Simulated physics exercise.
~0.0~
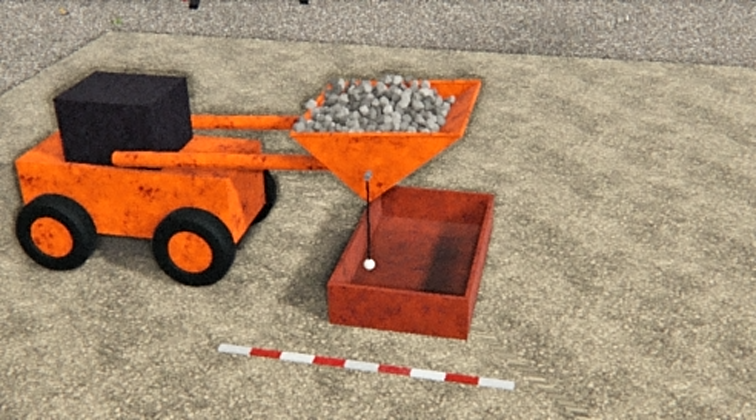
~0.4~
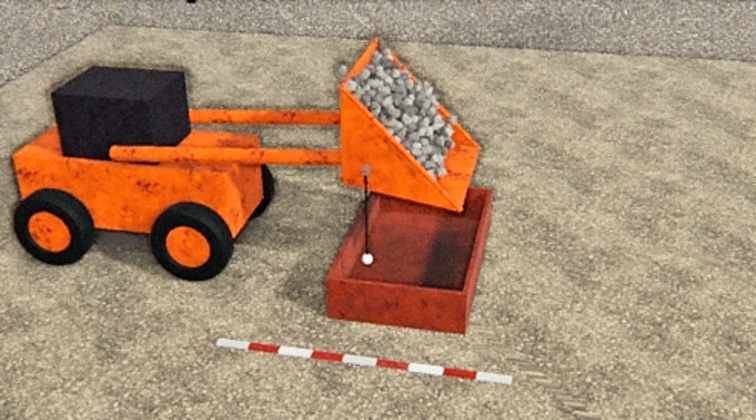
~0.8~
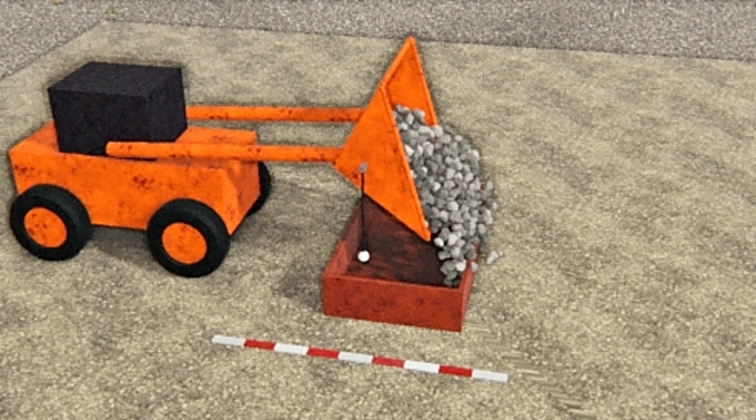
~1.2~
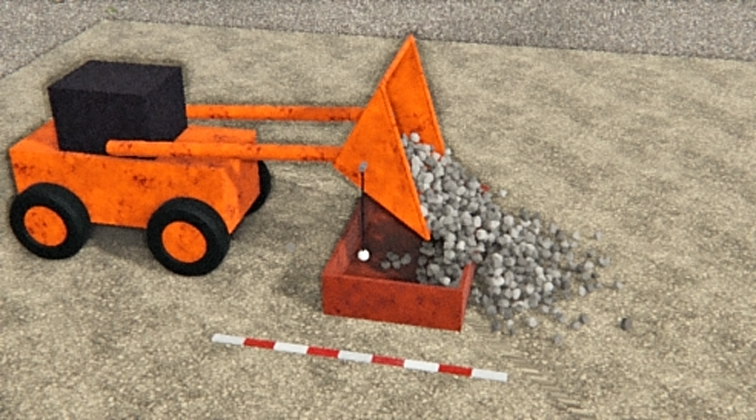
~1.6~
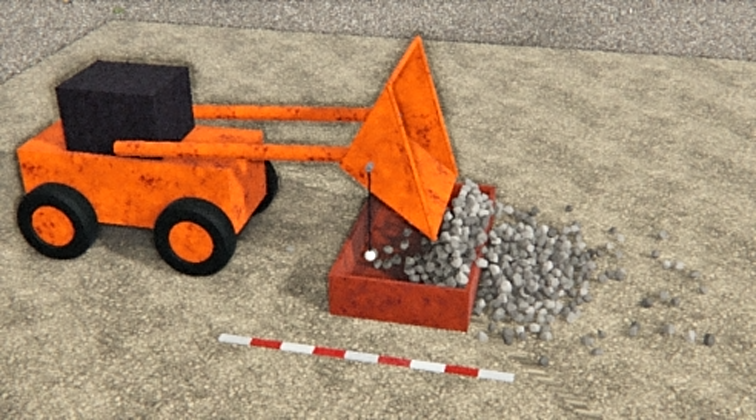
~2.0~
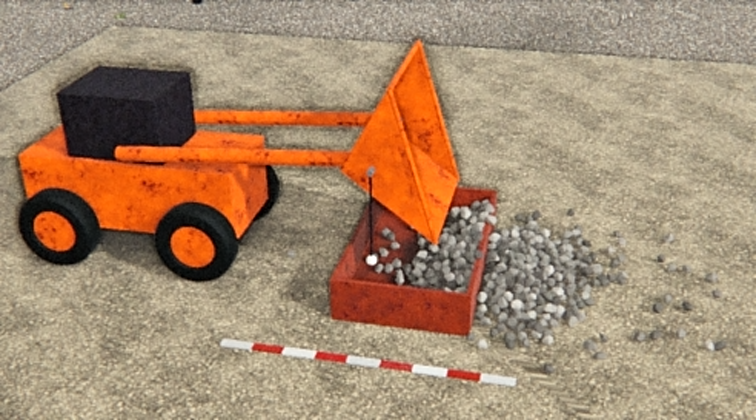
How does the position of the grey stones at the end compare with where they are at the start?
At the start the stones are heaped in the raised bucket above the bin. At the end they lie lower and farther to the right, partly in the red bin and partly spread on the ground to its right.
An orange loader with a black block on top stands at the left of a gritty, sandy yard, seen from above and to one side in a slightly swaying view. Its raised bucket holds a heap of grey stones over an open red bin, with a white ball below the bucket's hinge and a red-and-white striped staff in front. The bucket tips forward to the right, and the stones slide out over its lip. They pour into the bin and spill over its right side. The bucket stays tipped and empties, leaving stones partly in the bin and partly scattered on the ground beyond it.
